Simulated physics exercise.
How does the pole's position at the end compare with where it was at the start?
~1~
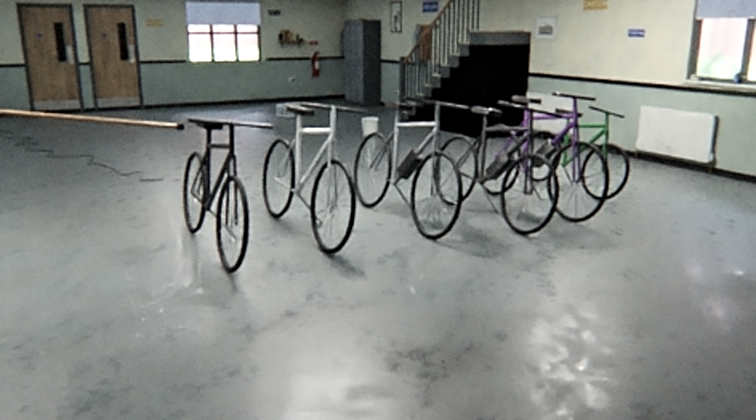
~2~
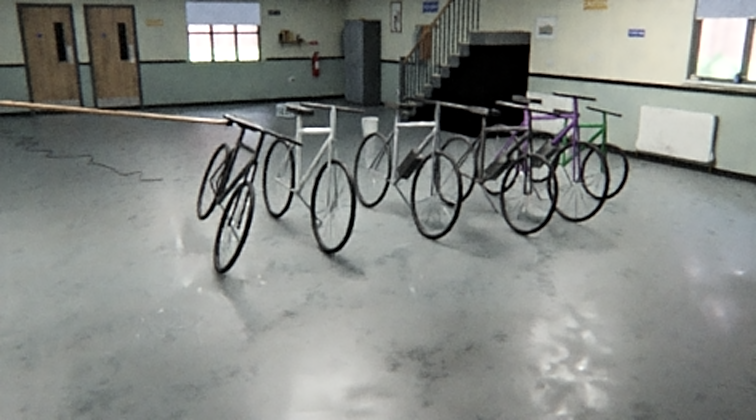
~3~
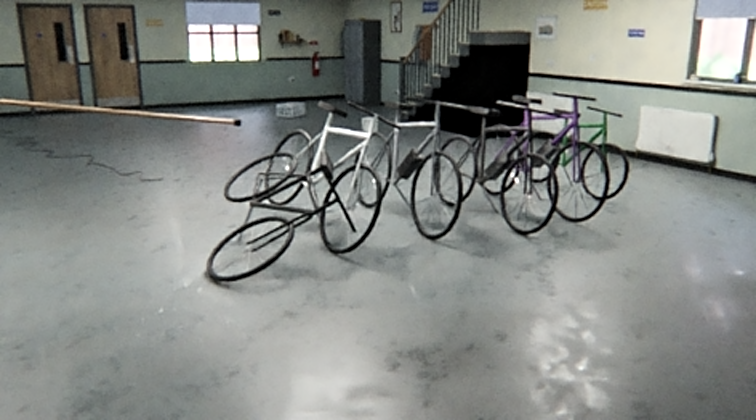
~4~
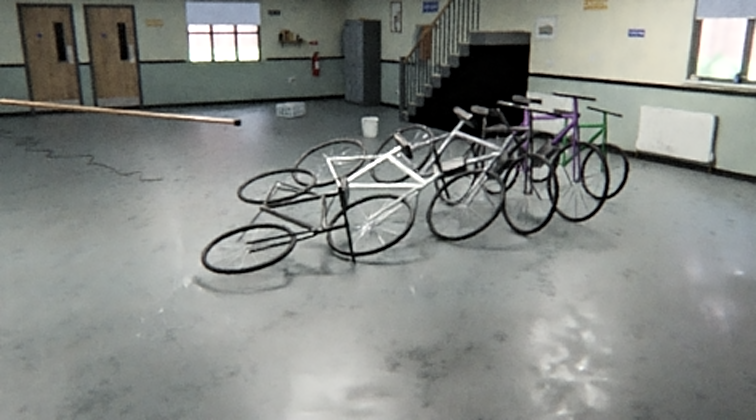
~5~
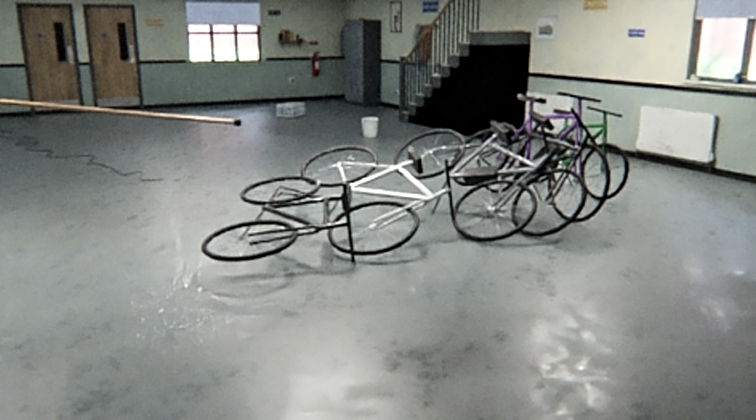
The pole ends a little farther to the right than where it started, reaching slightly more into the room from the left.
